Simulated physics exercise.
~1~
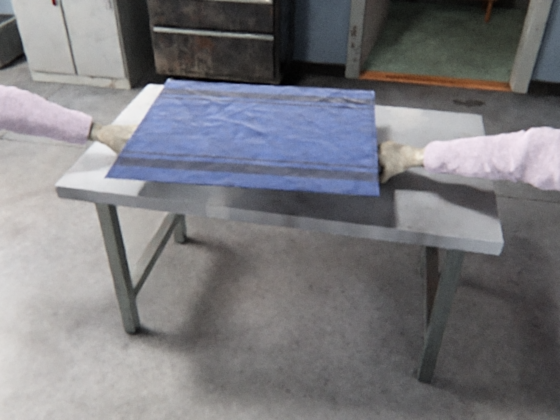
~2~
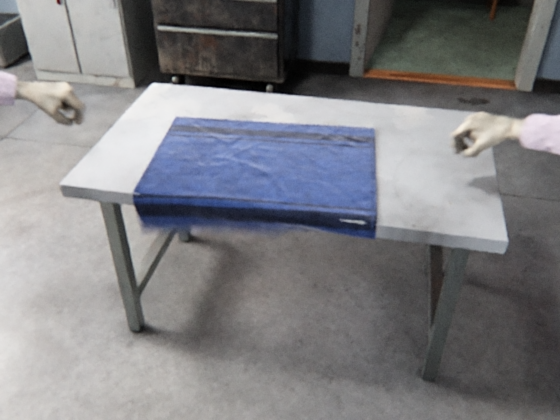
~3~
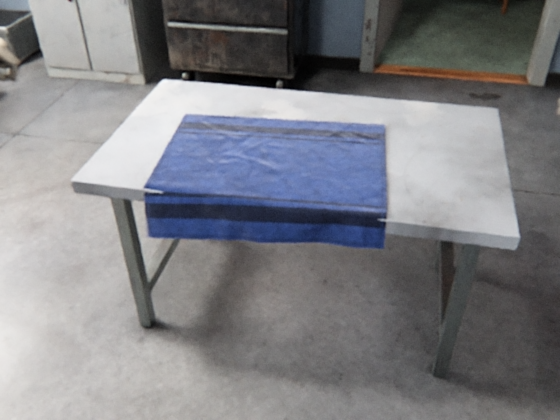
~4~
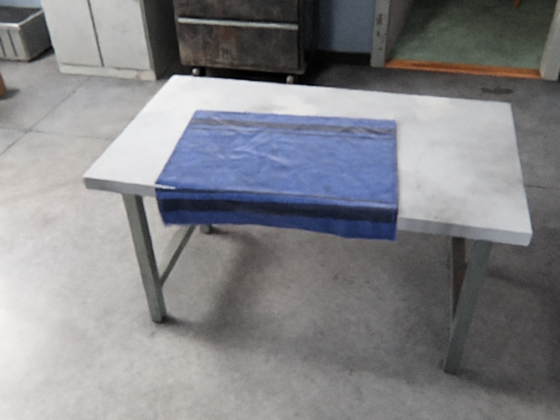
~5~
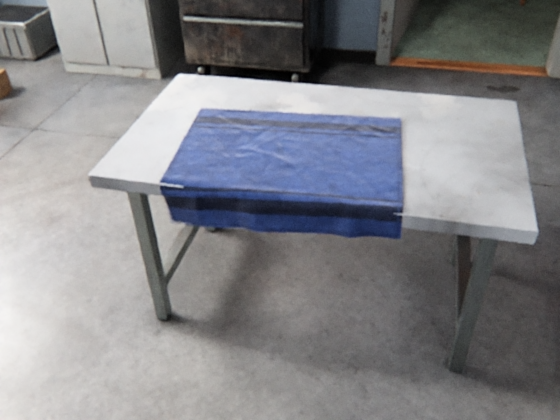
At first, two hands in pale pink sleeves, one at each side, hold a blue hand towel with dark stripes level above a light grey workbench in a room with a concrete floor. The hands let go and draw apart, and the towel drops onto the bench toward its front edge. Most of it lies flat on the top, while a smaller part folds down over the front. The hands leave the view as the camera pans slightly left. The towel stays in place, its front part hanging over the edge, and ends resting on the workbench.
